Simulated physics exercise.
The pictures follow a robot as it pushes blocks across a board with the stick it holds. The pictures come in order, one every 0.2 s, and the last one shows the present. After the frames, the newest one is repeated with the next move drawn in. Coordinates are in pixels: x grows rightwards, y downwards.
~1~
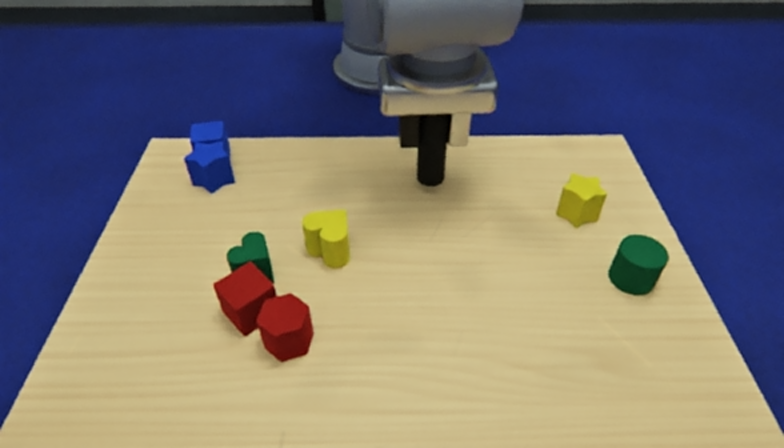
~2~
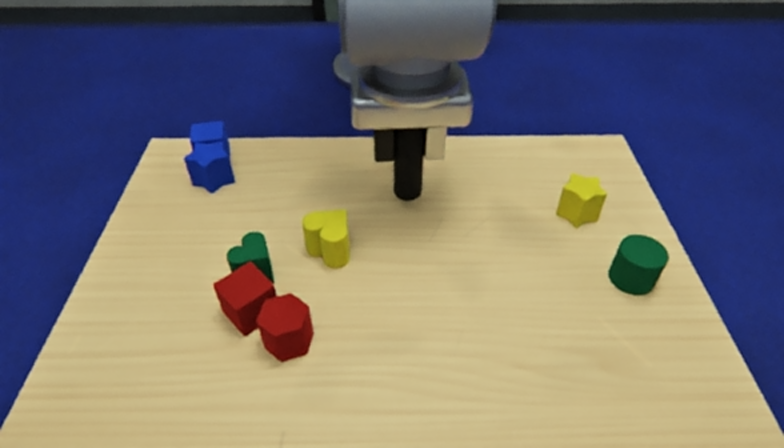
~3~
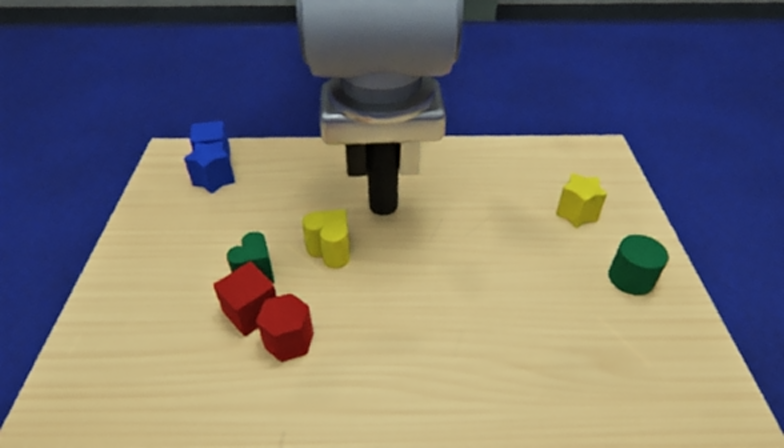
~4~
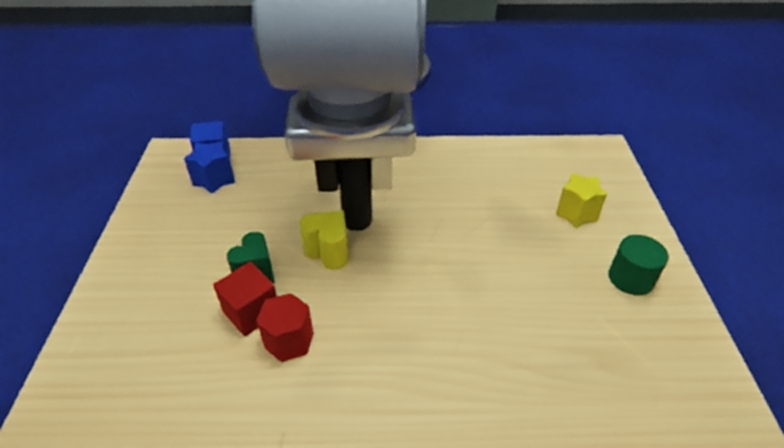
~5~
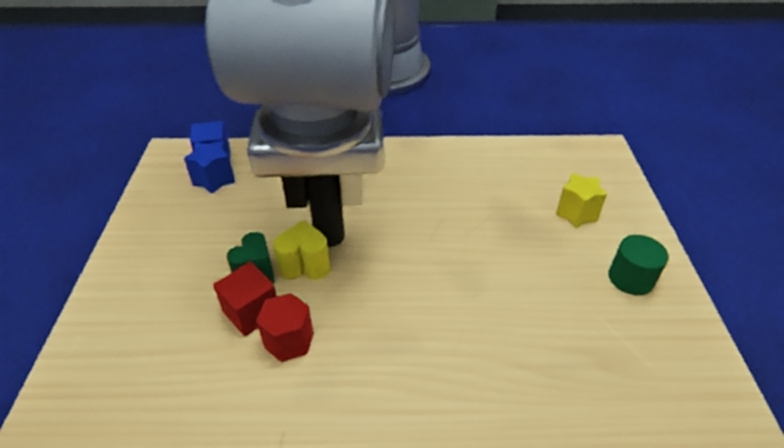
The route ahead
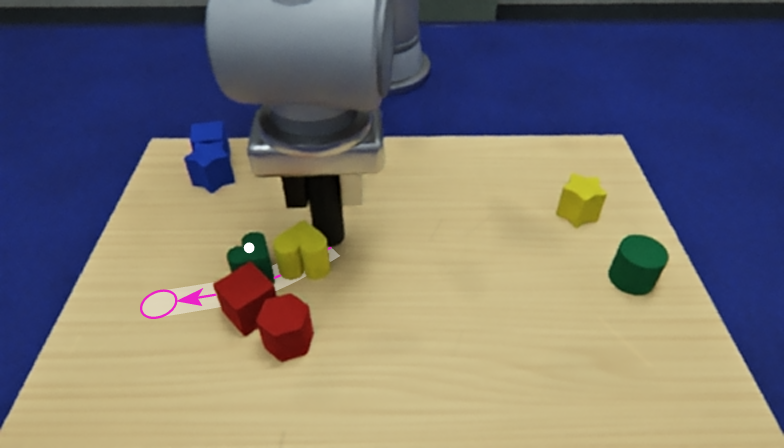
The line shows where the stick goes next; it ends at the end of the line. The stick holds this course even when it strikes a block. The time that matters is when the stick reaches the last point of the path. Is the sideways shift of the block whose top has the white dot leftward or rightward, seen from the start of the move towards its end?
It is displaced to the right.
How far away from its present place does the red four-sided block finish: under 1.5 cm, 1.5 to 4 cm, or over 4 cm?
It ends over 4 cm away.
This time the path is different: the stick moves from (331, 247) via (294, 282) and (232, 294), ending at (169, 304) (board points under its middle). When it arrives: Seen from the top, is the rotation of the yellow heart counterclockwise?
Yes.
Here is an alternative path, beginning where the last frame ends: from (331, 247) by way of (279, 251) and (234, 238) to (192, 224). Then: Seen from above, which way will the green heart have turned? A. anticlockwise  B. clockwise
My answer is option B.
The line goes from (331, 247) via (282, 275) and (223, 293), ending at (159, 304); the dot is on the green heart.
On the path given first. One third of the way, stick at (278, 266); red four-sided block at (220, 303), turned 50° anticlockwise; green heart at (225, 248), turned 60° clockwise; yellow heart at (244, 269).
Two thirds of the way, stick at (218, 284); red four-sided block at (193, 331), turned 85° anticlockwise; green heart at (207, 242), turned 80° clockwise; yellow heart at (189, 295), turned 35° anticlockwise.
At the end, stick at (154, 294); red four-sided block at (193, 333), turned 90° anticlockwise; green heart at (205, 241), turned 85° clockwise; red hexagon unmoved; yellow heart at (168, 303), turned 55° anticlockwise.
